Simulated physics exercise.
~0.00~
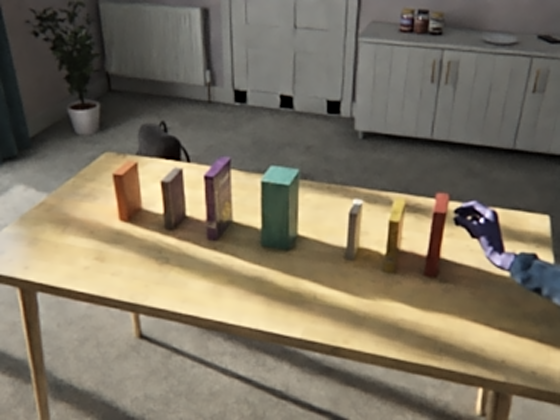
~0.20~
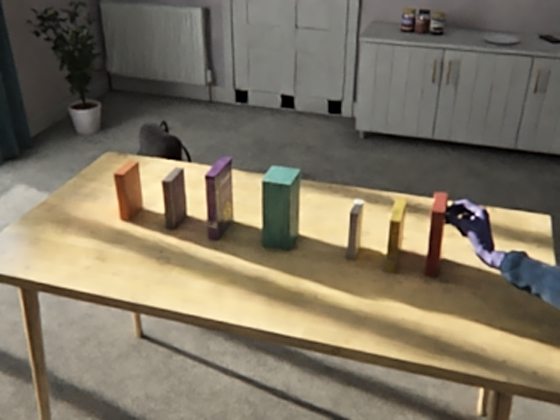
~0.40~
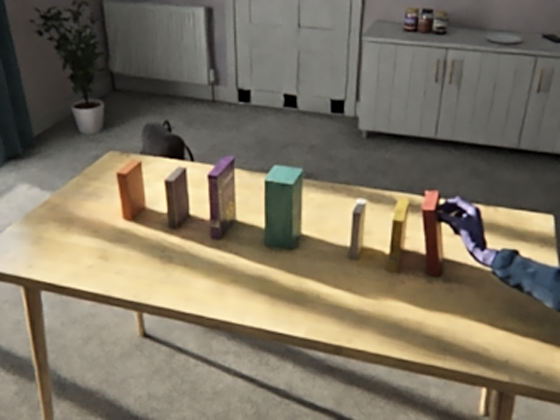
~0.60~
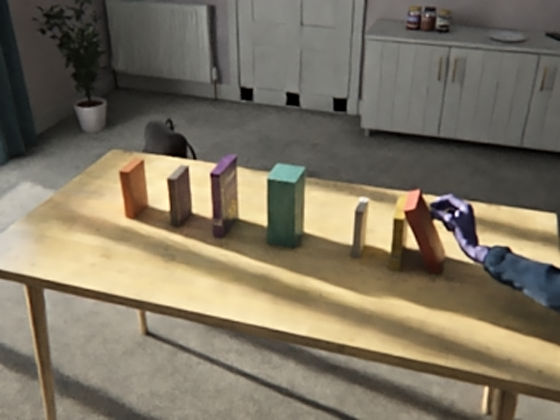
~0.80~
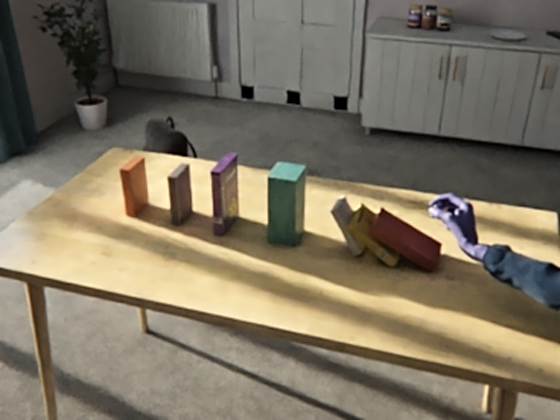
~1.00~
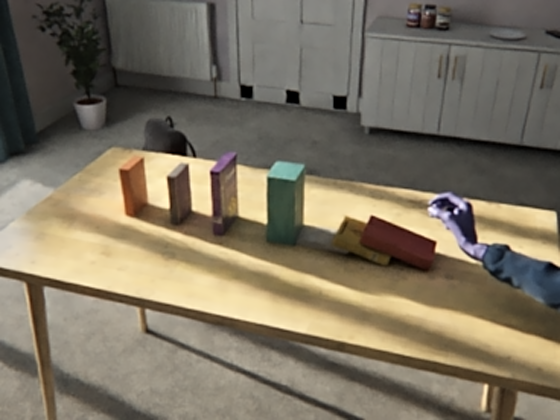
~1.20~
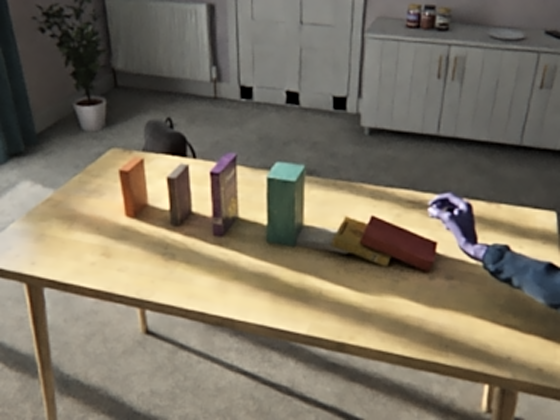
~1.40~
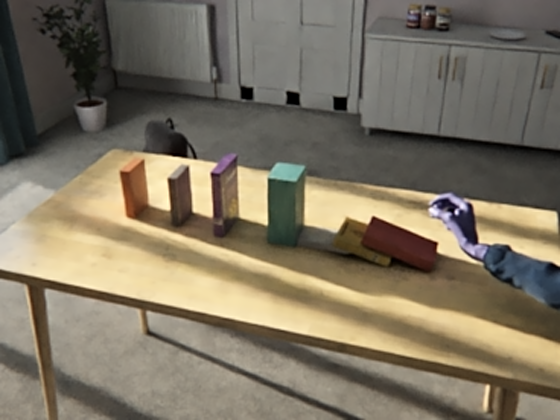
A gloved hand tips the red block left, toppling the yellow and white ones; four stay upright.
